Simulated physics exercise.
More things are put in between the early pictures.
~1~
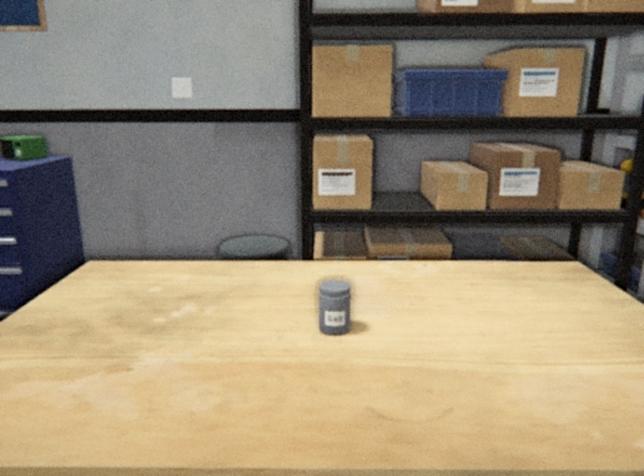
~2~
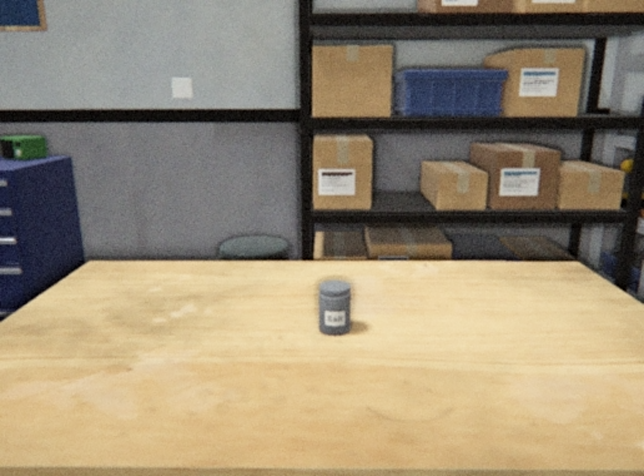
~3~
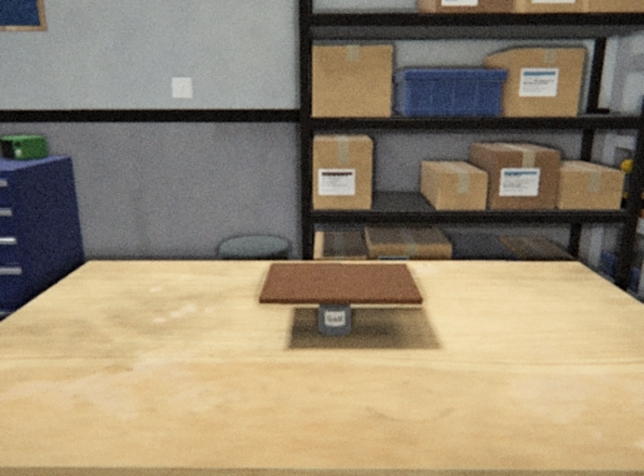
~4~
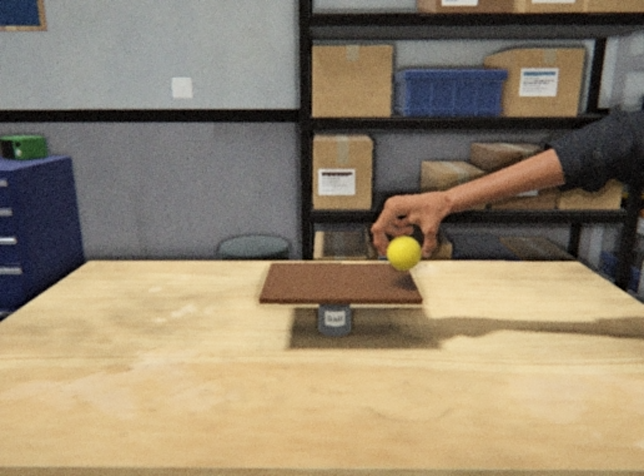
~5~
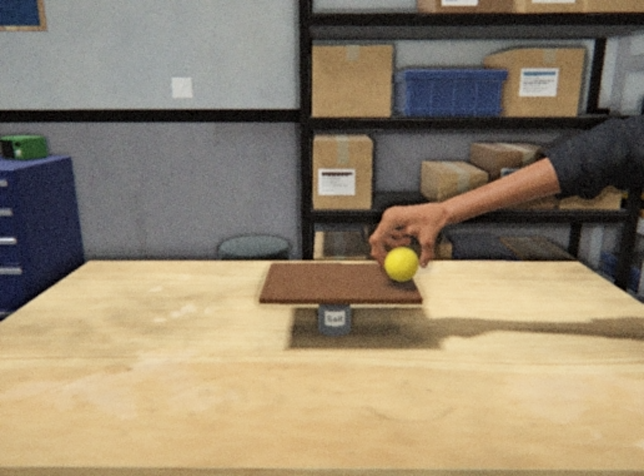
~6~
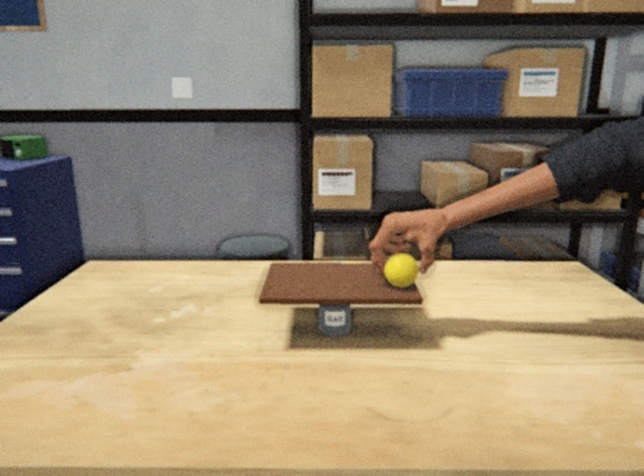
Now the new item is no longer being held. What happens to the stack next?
Unstable.
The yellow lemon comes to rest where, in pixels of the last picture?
The object winds up at approximately (499, 334).
Then, 0.40 s past the last view, yellow lemon now fallen; brown lid rocked 38° from its first pose.
Then, 0.60 s past the last view, brown lid rocked 33° from its first pose.
Then, 0.90 s past the last view, brown lid now fallen.
Finally, fallen, brown lid and yellow lemon; grey jar still in place. Final places as the last picture's camera would see them, yellow lemon near (499, 334). The stack gives way.
